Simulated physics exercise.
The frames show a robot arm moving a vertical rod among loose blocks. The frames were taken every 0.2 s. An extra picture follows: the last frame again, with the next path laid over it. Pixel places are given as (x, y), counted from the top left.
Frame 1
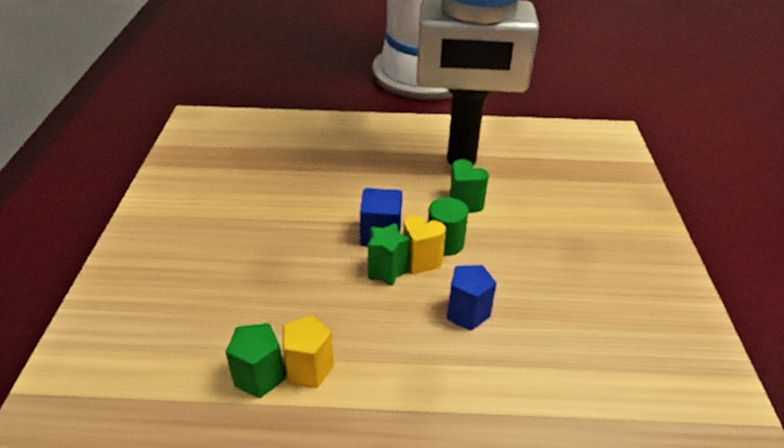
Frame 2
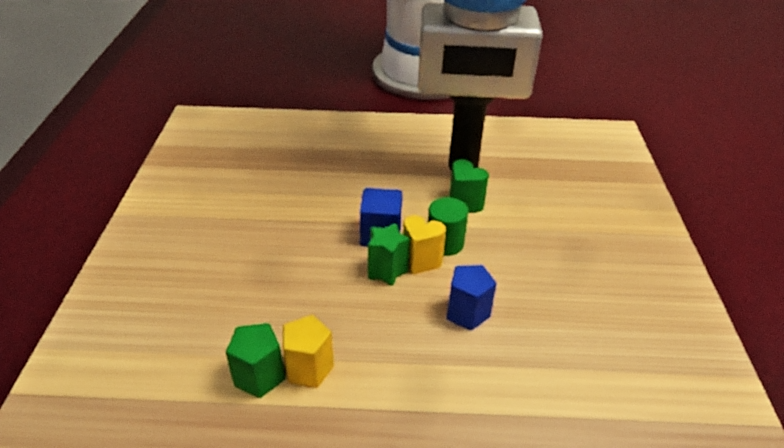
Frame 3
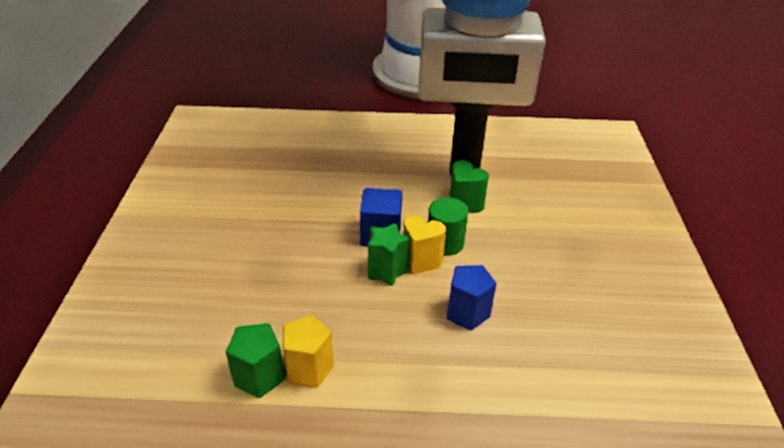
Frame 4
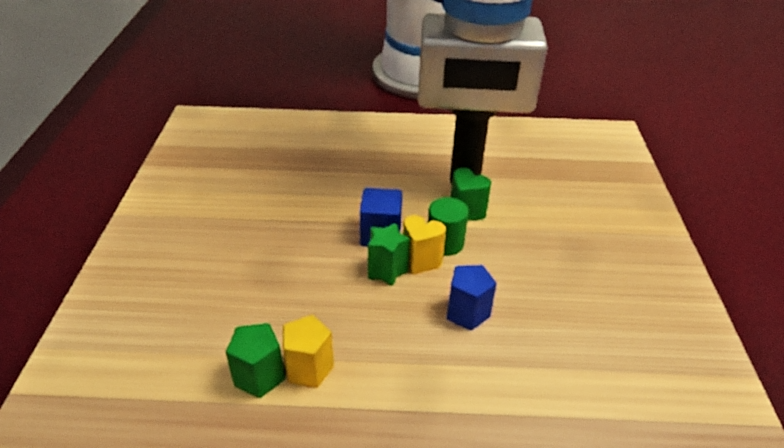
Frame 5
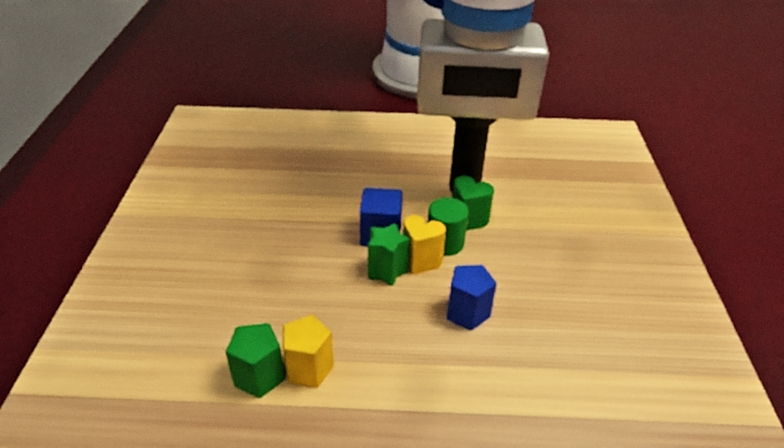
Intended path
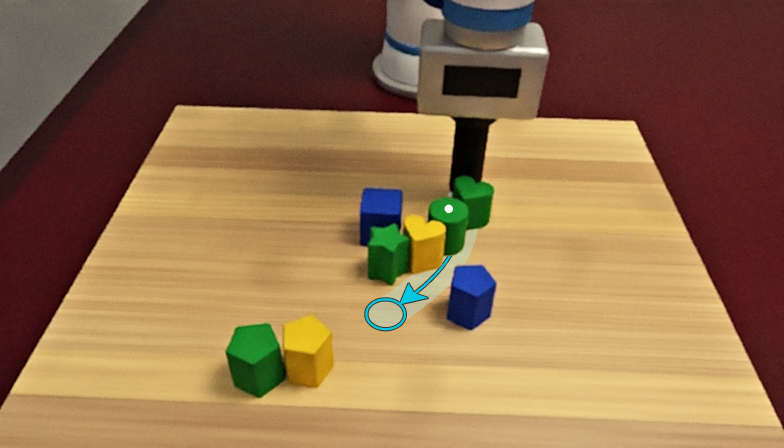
A robot arm's black rod moved slightly forward over a wooden board and nudged the green heart block a little toward the viewer and right, while the other green, yellow and blue blocks stayed still.
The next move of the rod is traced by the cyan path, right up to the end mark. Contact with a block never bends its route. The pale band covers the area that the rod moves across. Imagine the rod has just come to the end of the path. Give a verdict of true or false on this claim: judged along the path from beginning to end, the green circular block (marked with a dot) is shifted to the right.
That statement is not accurate.
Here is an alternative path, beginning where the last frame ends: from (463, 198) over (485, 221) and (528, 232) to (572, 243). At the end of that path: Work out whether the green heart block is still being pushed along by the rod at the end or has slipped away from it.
My answer is that the green heart block has slipped off.
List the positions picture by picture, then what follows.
The first picture shows tip of the rod (461, 161), middles of tops, green star (387, 236), yellow heart block (423, 227), green circular block (449, 209), green heart block (468, 170), blue five-sided block (473, 278).
The second picture shows rod (463, 168), nothing pushed.
The third picture shows rod (464, 175), nothing pushed.
The fourth picture shows rod (465, 182), green heart block (470, 178).
The fifth picture shows rod (464, 190), green star (387, 236), yellow heart block (423, 227), green circular block (449, 209), green heart block (473, 186), blue five-sided block (473, 278).
The line goes from (463, 198) over (459, 237) and (433, 277) to (386, 314); the dot is on the green circular block.
The first path, step by step. One third of the way, rod (459, 229); green star (380, 238), turned 15° clockwise; yellow heart block (414, 233); green circular block (456, 228); green heart block (492, 214), turned 90° anticlockwise.
Two thirds of the way, rod (433, 270); green star (371, 237), turned 35° clockwise; yellow heart block (400, 260), turned 90° clockwise; green circular block (441, 273); green heart block (493, 216), turned 105° anticlockwise; blue five-sided block (479, 291), turned 45° anticlockwise.
At the end, rod (386, 305); green star (371, 237), turned 35° clockwise; yellow heart block (343, 291), turned 115° clockwise; green circular block (431, 294); green heart block (493, 216), turned 105° anticlockwise; blue five-sided block (480, 294), turned 60° anticlockwise.
